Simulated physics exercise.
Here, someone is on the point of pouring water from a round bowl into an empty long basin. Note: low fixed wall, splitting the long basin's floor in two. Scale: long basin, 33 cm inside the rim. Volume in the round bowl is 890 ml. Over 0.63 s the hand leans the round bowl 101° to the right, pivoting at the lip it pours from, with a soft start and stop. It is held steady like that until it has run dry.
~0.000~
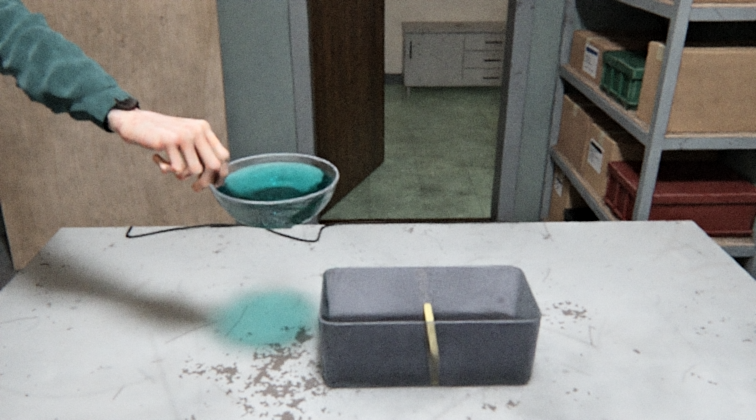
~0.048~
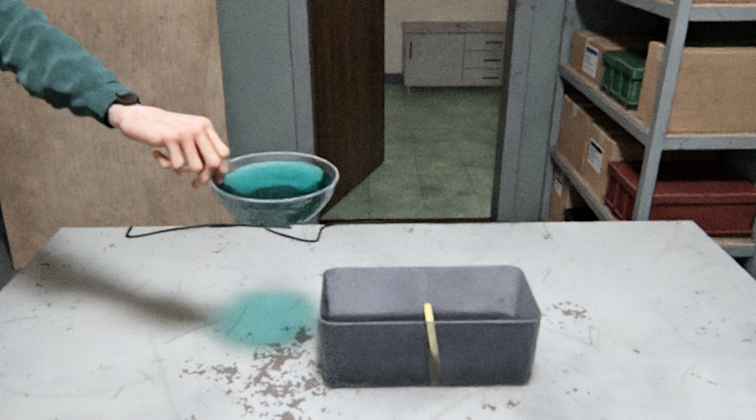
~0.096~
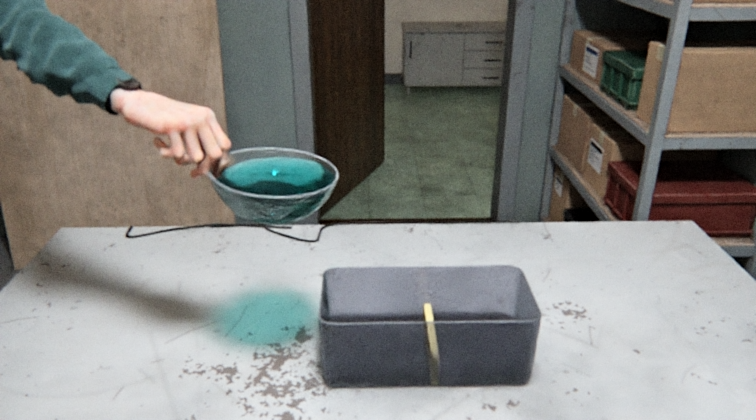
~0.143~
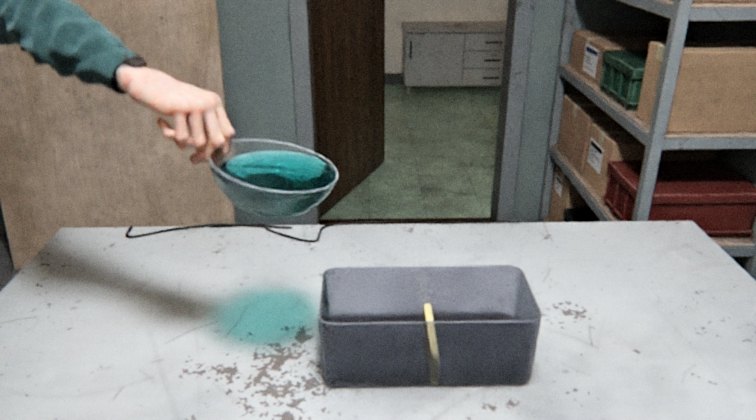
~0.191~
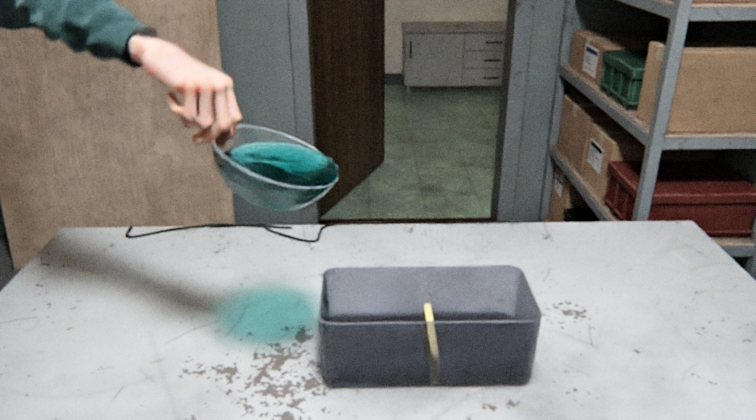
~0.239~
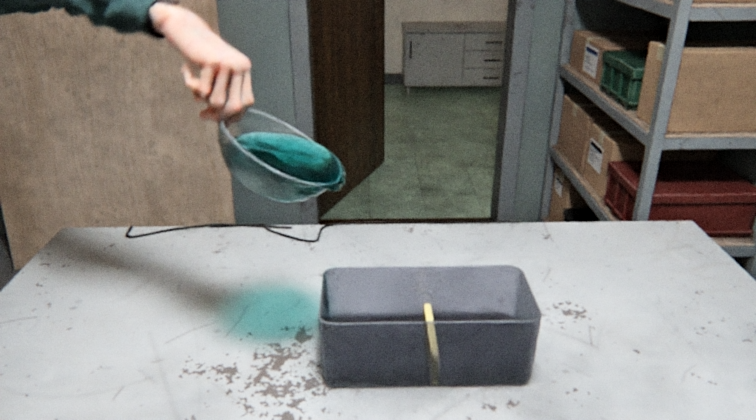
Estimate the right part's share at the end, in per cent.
Roughly 55 per cent is in the right part.
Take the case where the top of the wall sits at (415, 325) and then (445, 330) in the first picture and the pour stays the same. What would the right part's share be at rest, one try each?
Try 1: 75 %; try 2: 25 %.
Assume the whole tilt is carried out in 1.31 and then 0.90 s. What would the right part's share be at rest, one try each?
Some 40 and 55 per cent, in that order.
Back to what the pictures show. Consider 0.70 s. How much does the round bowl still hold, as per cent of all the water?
About 0 percent.
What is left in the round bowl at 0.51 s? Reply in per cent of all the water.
Roughly 12 percent.
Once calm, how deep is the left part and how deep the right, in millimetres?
Around 14 mm deep on the left, around 22 mm deep on the right.
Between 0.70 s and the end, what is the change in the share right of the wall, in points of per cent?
A loss, roughly 14.
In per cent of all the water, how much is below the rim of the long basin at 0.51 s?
Near 10 in a hundred.
After 0.51 s the tilt is 92° and 13 per cent is still to pour, 10 is left of the wall and 0 right of it.
After 0.70 s the tilt is 101° and 0 per cent is still to pour, 23 is left of the wall and 69 right of it.
After 0.91 s the tilt is 101° and 0 per cent is still to pour, 30 is left of the wall and 50 right of it.
After 1.13 s the tilt is 101° and 0 per cent is still to pour, 39 is left of the wall and 56 right of it.
In the end 39 per cent lies left of the wall, 55 right of it and 6 outside.
